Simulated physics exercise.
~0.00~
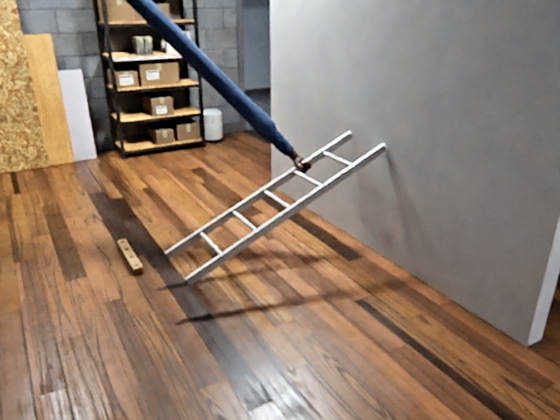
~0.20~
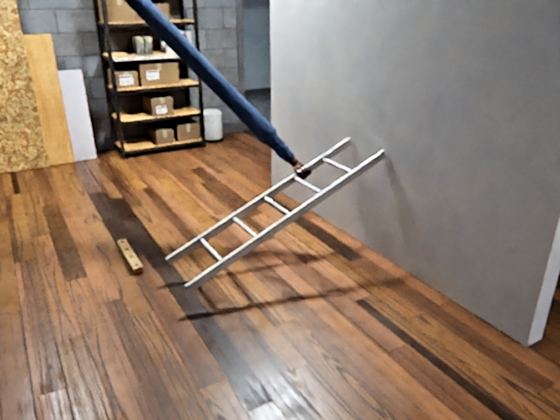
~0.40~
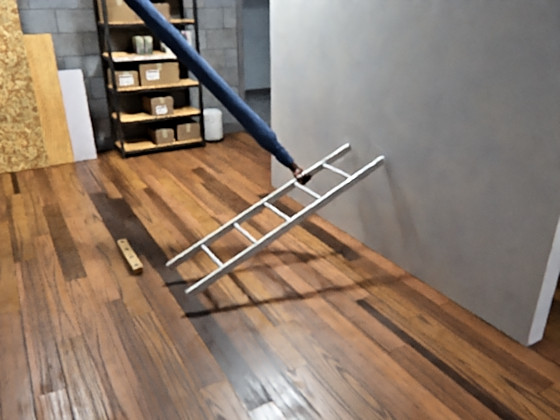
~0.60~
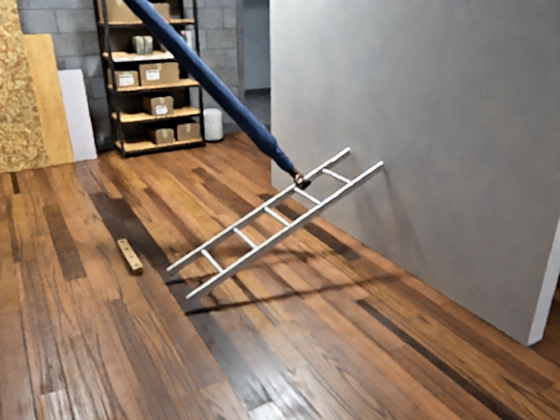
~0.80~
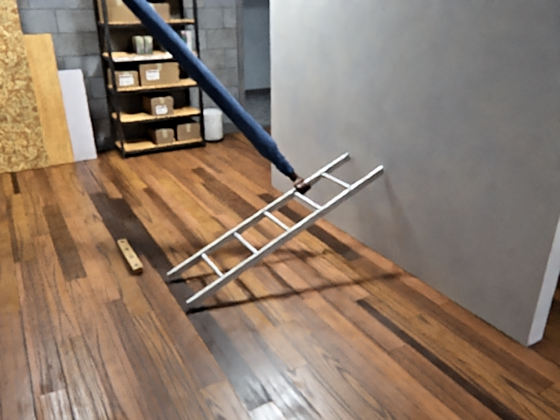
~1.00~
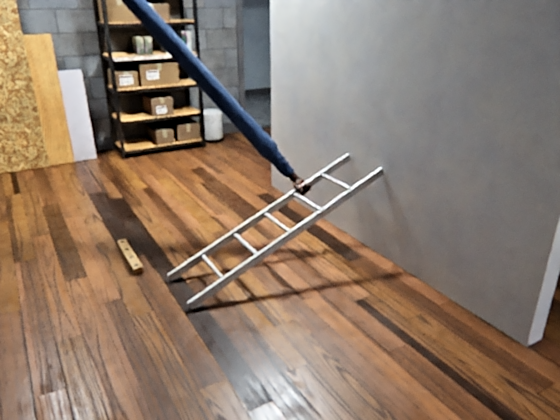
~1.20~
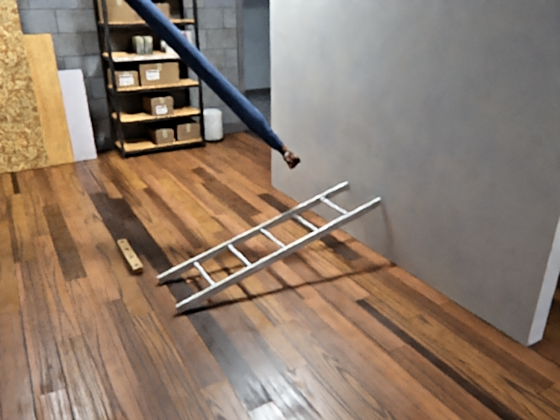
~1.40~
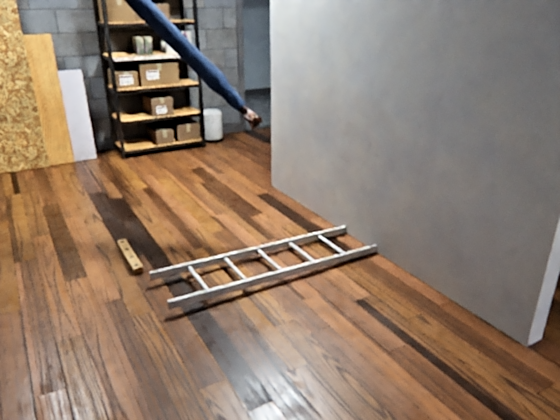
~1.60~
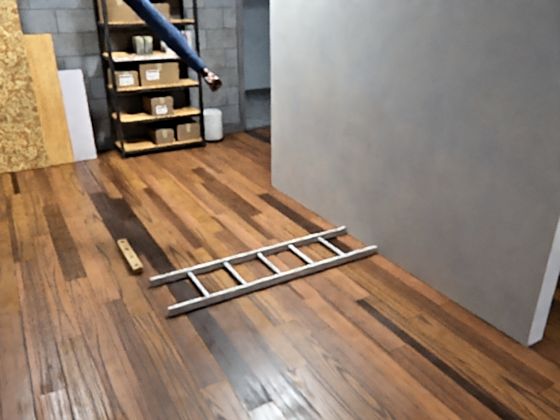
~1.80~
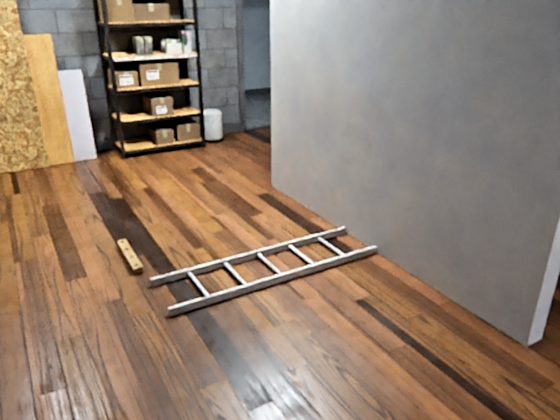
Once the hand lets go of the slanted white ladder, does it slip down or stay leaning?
It slips. The feet of the white ladder slide out and it drops flat onto the wooden floor.
A white ladder lowered at a slant slides out and falls flat once a hand releases it.
